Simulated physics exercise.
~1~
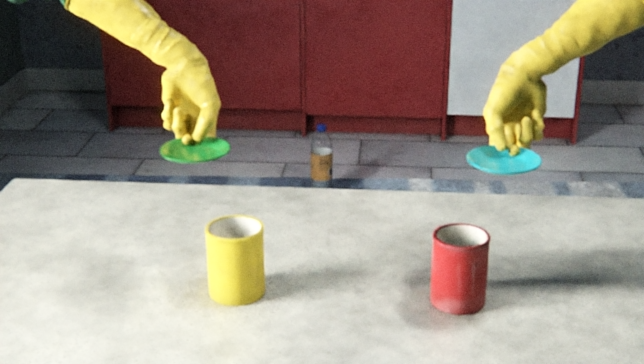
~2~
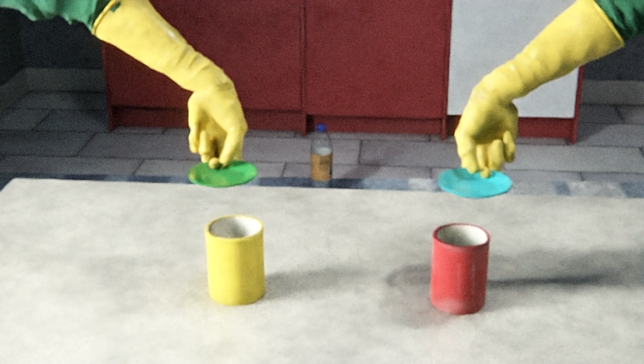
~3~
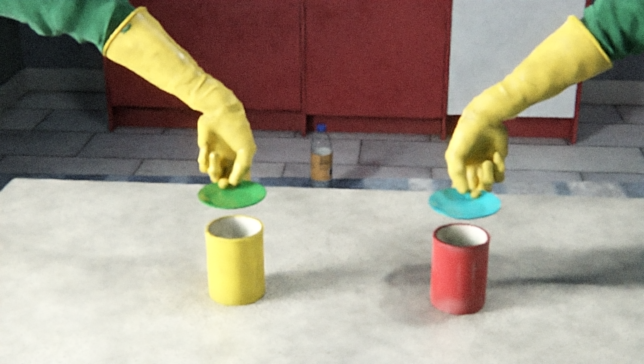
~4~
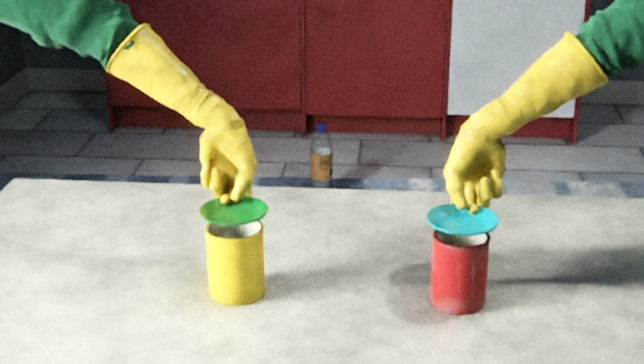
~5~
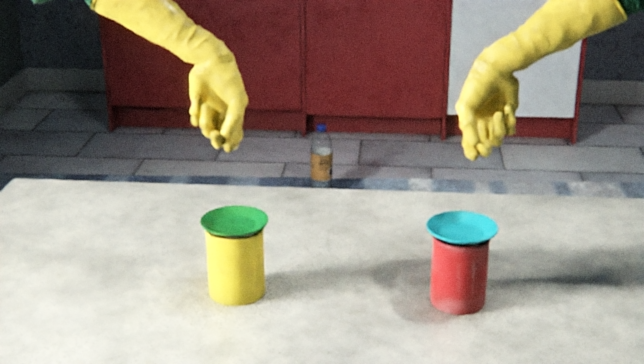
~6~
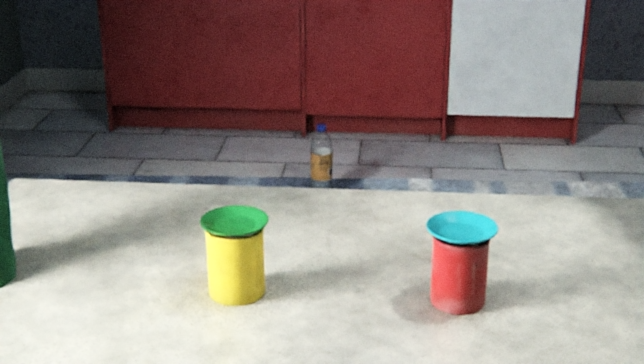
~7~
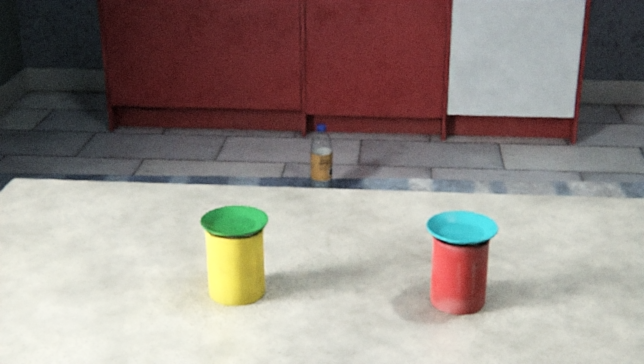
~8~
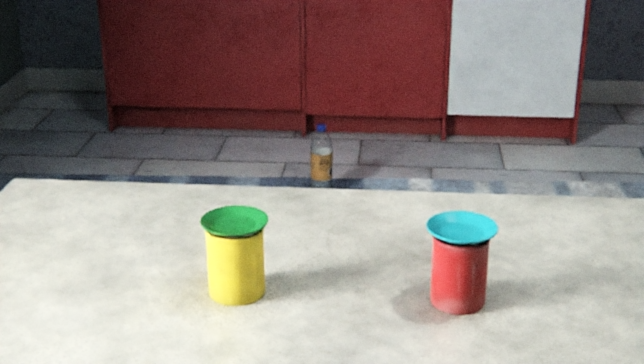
On a pale tabletop with red cabinets behind, two yellow-gloved hands lowered a green plate onto a yellow pot and a turquoise saucer onto a red one, then let go and withdrew, leaving both resting on the rims like lids.
